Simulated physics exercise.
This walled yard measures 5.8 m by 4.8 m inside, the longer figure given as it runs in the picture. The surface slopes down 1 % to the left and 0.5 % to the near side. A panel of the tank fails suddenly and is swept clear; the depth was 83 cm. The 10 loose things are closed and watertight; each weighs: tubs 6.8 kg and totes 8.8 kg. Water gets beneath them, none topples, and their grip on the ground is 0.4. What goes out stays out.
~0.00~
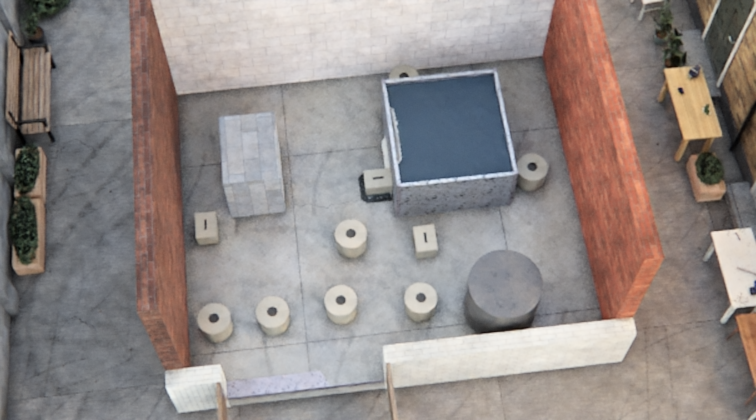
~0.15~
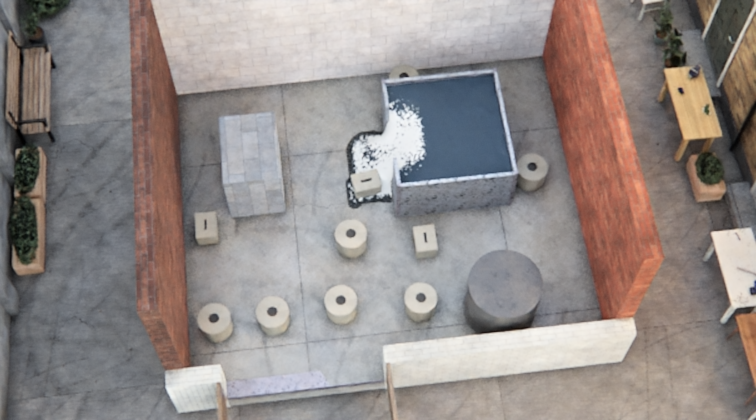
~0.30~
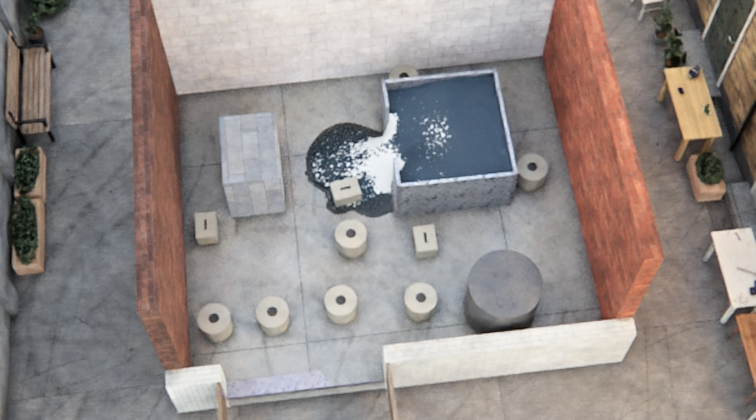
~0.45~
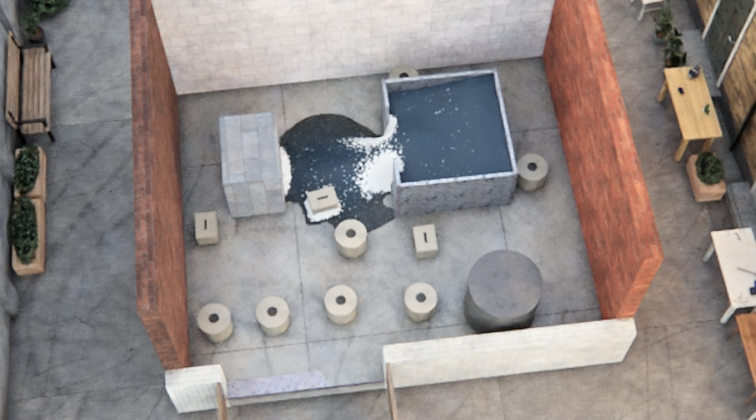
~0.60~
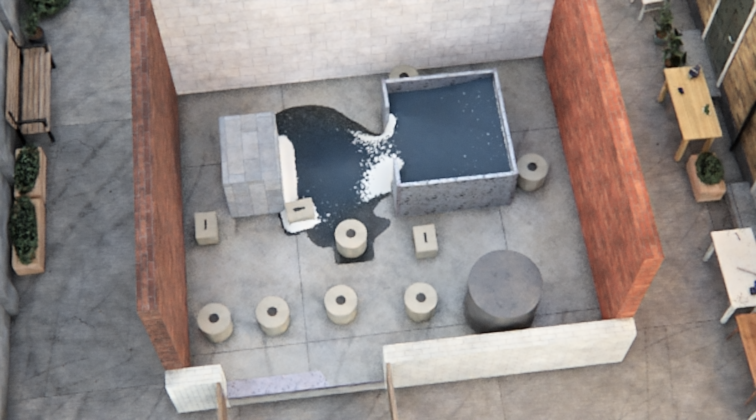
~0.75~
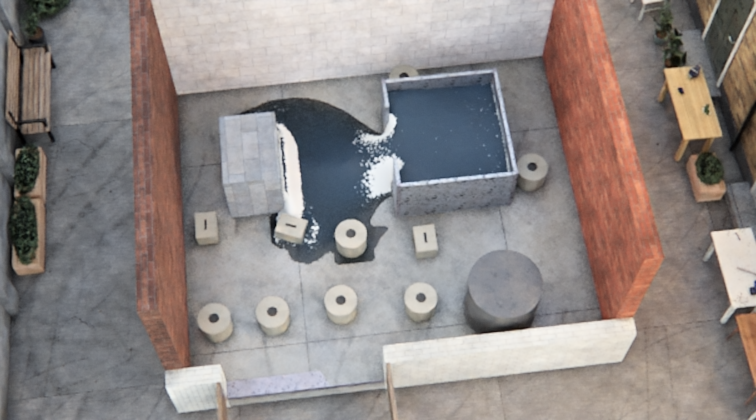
Walled yard seen from above, dark water pouring from a square tank's left side, spreading around a grey block and carrying one small box left.
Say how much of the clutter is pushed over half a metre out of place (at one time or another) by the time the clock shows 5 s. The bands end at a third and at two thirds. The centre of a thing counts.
Share: From one to two thirds.
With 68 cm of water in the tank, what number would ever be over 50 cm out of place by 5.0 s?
In that case 6 of them.
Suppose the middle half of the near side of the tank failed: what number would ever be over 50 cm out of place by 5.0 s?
In that case 7 of them.
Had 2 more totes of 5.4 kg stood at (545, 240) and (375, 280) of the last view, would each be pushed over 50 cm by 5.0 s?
In turn: Less, under.
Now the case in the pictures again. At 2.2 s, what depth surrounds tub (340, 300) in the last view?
Roughly 3 cm.
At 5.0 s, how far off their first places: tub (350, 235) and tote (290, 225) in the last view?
In turn: 30 cm, washed out.
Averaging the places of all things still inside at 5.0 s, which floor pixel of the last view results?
At about (441, 233).
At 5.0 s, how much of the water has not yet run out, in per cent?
Some 76 per cent remains.
After 1.1 s 1 of 10 are over 50 cm from their spots; 0 afloat.
After 2.2 s 3 of 10 are over 50 cm from their spots; 1 afloat.
After 3.5 s 6 of 10 are over 50 cm from their spots; 1 afloat.
After 5.0 s 6 of 10 are over 50 cm from their spots, and 6 have been at some point; 1 afloat.
